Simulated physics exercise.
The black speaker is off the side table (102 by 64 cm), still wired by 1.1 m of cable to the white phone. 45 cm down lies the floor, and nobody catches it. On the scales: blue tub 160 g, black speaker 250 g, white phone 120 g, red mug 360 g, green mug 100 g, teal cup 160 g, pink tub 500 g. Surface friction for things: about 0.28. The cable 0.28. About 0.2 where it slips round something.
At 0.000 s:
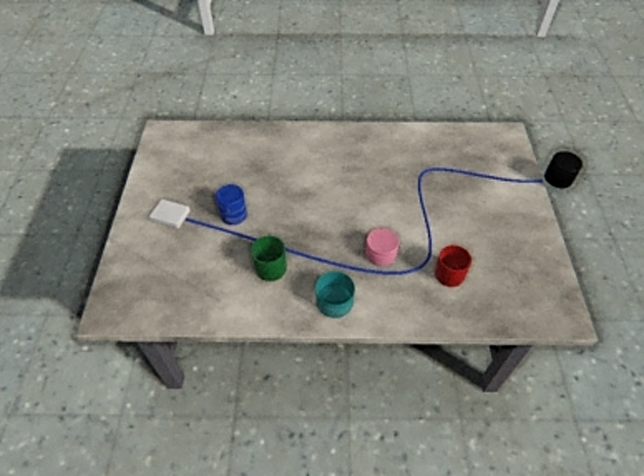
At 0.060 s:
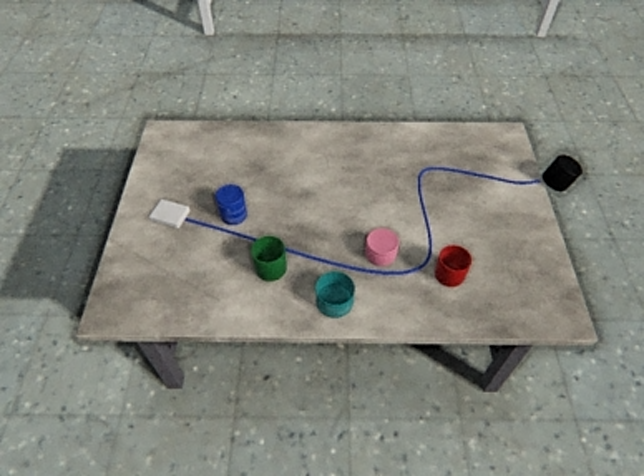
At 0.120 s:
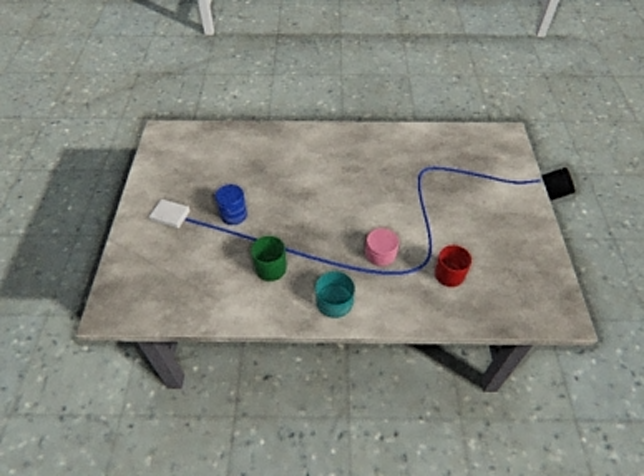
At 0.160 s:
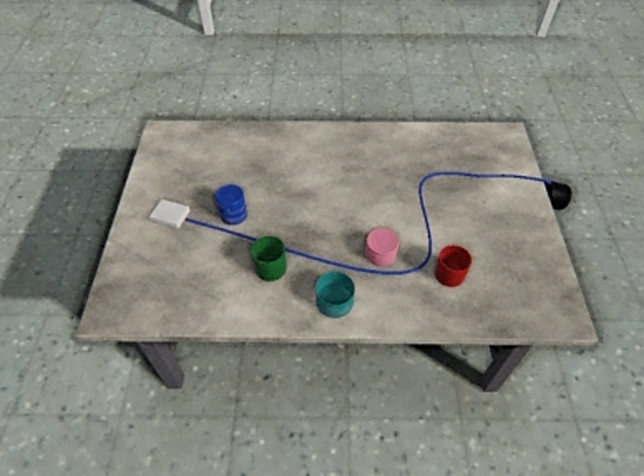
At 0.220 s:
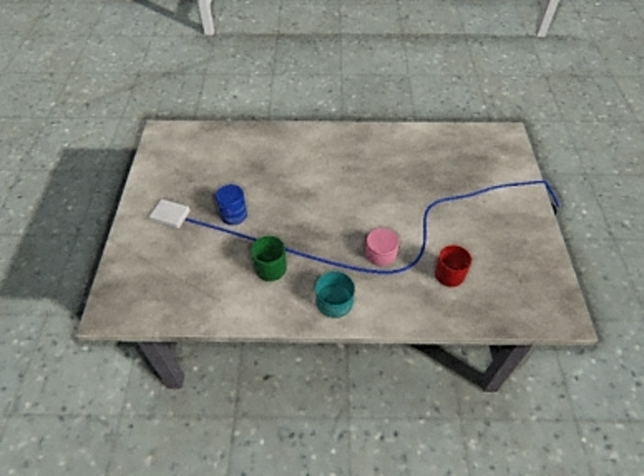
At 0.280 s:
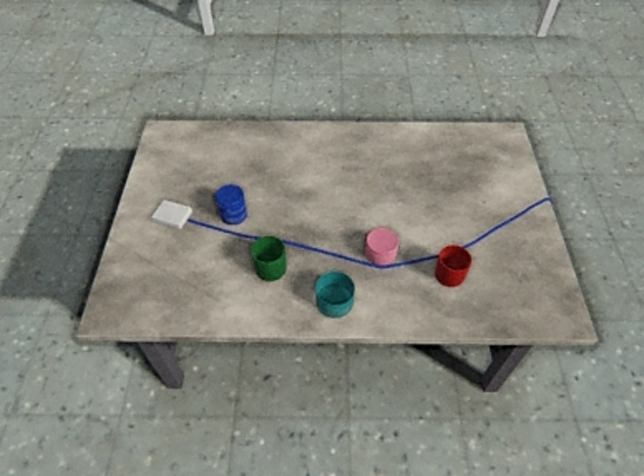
On a mottled side table, a blue cable winds from a white phone past several colourful cups to a black speaker just off the right edge. The speaker drops beside the table and out of view, pulling the cable's slack over the edge until its curve flattens, while the cups stay put.
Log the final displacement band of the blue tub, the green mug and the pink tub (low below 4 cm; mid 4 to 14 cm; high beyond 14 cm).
Log: Blue tub mid, green mug mid, pink tub low.
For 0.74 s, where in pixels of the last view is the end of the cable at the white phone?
Around (289, 246).
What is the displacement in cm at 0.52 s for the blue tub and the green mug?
The blue tub is 6 cm out and the green mug is 2 cm out.
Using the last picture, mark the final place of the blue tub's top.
Last view, top position: About (260, 189).
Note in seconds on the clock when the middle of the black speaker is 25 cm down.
Time: 0.30 s.
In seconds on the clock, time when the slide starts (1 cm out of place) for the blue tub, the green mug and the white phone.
Blue tub: 0.38 s; green mug: 0.50 s; white phone: 0.30 s.
By 0.5 s, the cable's tail end at (277, 244); blue tub 6 cm off its start, green mug 2 cm off its start, pink tub 1 cm off its start.
By 0.7 s, the cable's tail end at (289, 246); green mug 7 cm off its start, blue tub 7 cm off its start, pink tub 1 cm off its start.
By 1.0 s, the cable's tail end at (289, 246); green mug 7 cm off its start at (291, 270), blue tub 7 cm off its start at (260, 189), pink tub 1 cm off its start at (383, 236).
By 1.2 s, the cable's tail end at (289, 246); green mug 7 cm off its start, blue tub 7 cm off its start, pink tub 1 cm off its start.
By 2.4 s, the cable's tail end at (289, 246); green mug 7 cm off its start at (291, 270), blue tub 7 cm off its start at (260, 189), pink tub 1 cm off its start at (383, 236), white phone 28 cm off its start at (277, 255).
